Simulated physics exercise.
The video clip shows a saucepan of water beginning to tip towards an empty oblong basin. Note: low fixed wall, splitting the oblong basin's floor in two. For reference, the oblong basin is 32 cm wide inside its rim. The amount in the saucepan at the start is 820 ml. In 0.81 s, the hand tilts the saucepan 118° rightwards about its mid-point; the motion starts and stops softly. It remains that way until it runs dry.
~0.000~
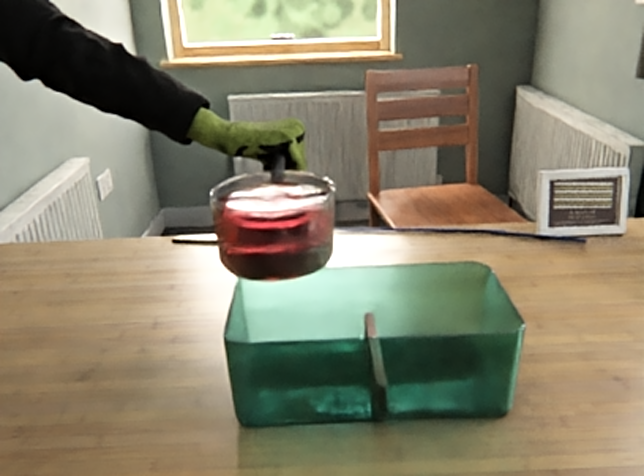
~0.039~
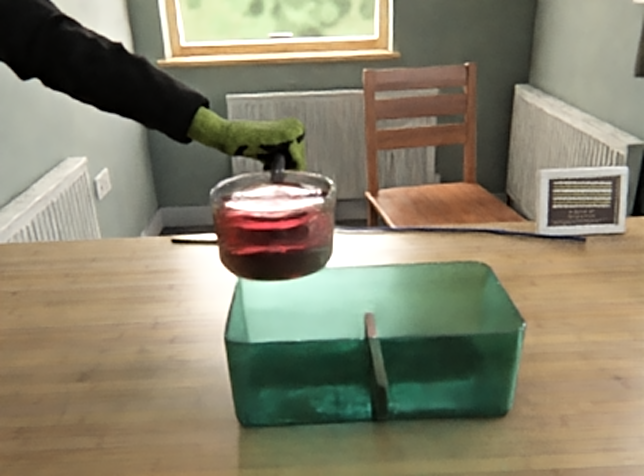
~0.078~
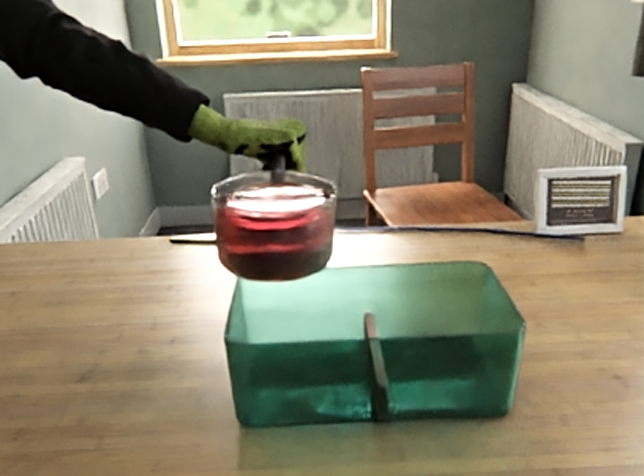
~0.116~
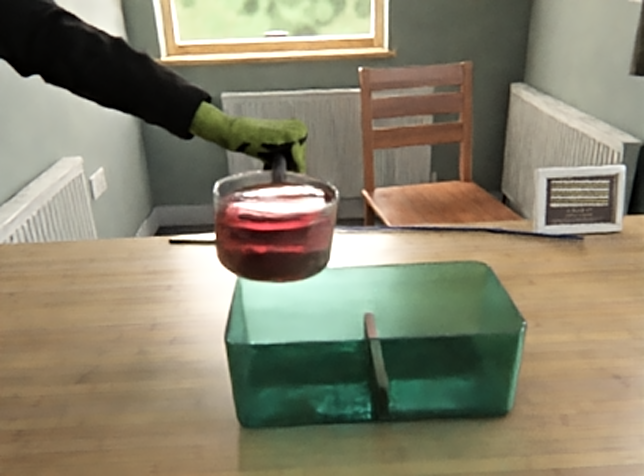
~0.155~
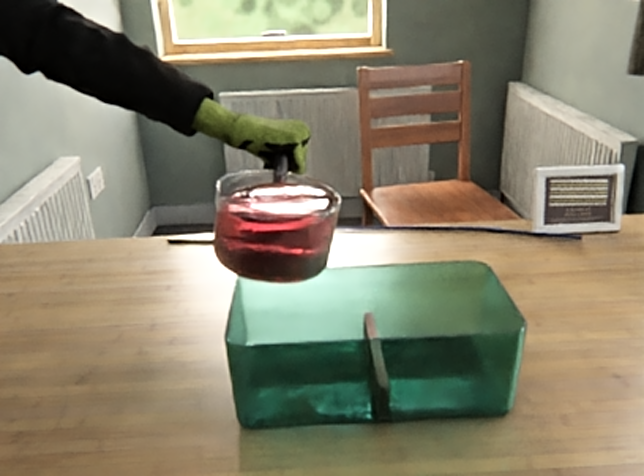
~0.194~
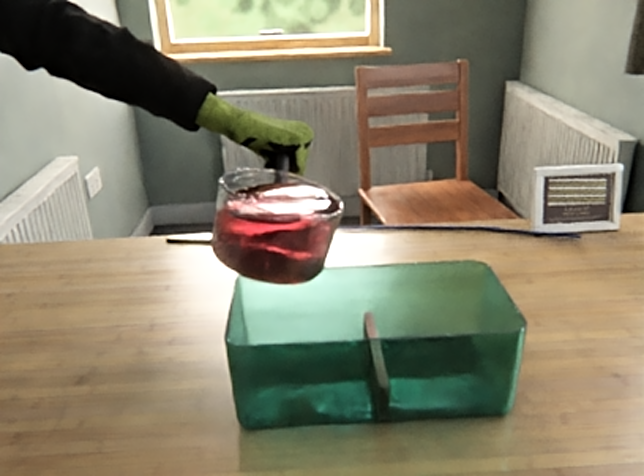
A saucepan of red liquid tilts gently rightwards in a green-gloved hand above an empty green basin.
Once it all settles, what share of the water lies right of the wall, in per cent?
54 %.
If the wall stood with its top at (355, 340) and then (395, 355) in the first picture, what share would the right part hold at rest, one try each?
I'd say 75 percent on the first go, 35 percent on the next.
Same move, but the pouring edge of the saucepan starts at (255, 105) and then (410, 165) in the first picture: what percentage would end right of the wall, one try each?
The first try gives 5 percent and the second 90 percent.
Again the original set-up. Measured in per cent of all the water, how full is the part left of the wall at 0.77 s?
The left part holds close to 36 per cent.
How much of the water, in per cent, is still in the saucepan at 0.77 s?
Near 5 percent, more or less.
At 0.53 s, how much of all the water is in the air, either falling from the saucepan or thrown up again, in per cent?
Some 30 per cent, I reckon.
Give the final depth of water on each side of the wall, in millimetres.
About 14 mm left, about 20 mm right.
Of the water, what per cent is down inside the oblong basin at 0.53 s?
Around 24%.
By 0.53 s the tilt is 86° and 46 per cent is still to pour, 2 is left of the wall and 21 right of it.
By 0.77 s the tilt is 117° and 5 per cent is still to pour, 37 is left of the wall and 55 right of it.
By 1.03 s the tilt is 118° and 0 per cent is still to pour, 44 is left of the wall and 54 right of it.
By 1.31 s the tilt is 118° and 0 per cent is still to pour, 44 is left of the wall and 54 right of it.
At rest 44 per cent lies left of the wall, 54 right of it and 1 outside.
